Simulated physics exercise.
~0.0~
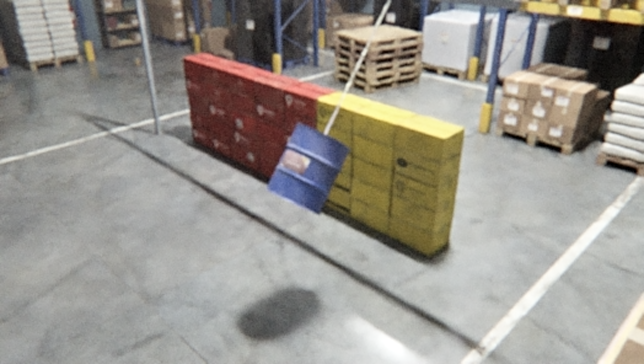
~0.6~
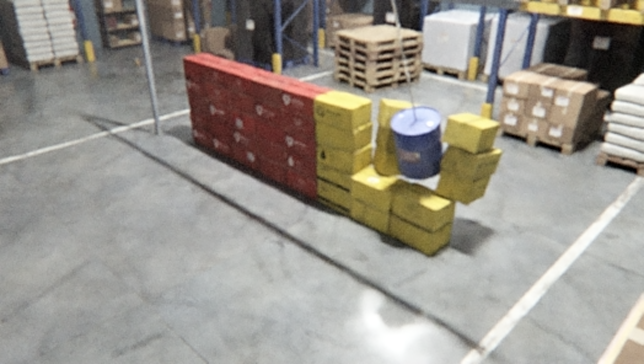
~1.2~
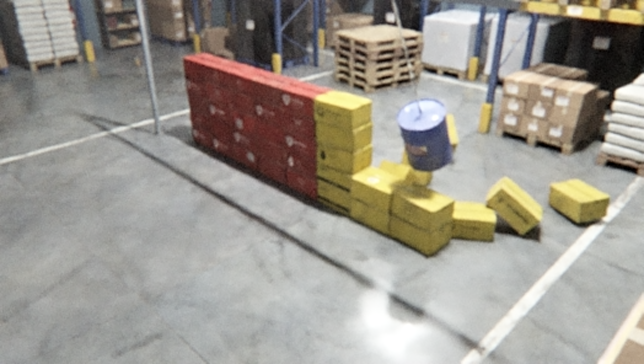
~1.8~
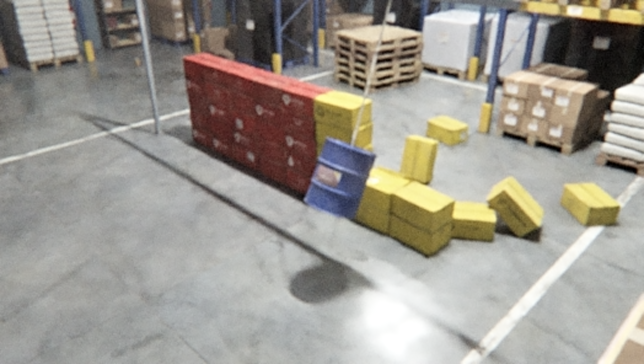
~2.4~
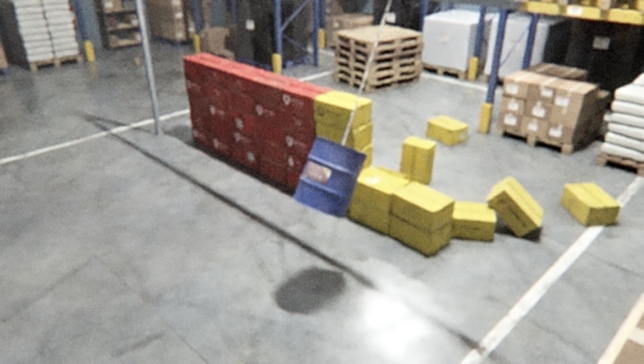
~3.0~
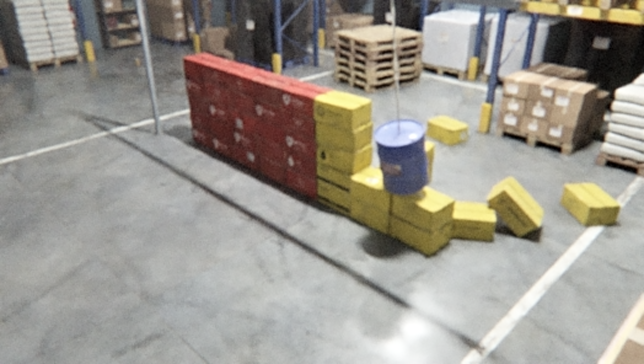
A long wall of red and yellow cartons stood on a warehouse floor as a hanging blue drum swung into the yellow end, knocking several cartons loose to the right; the drum swung back and forth while the red section stayed standing.
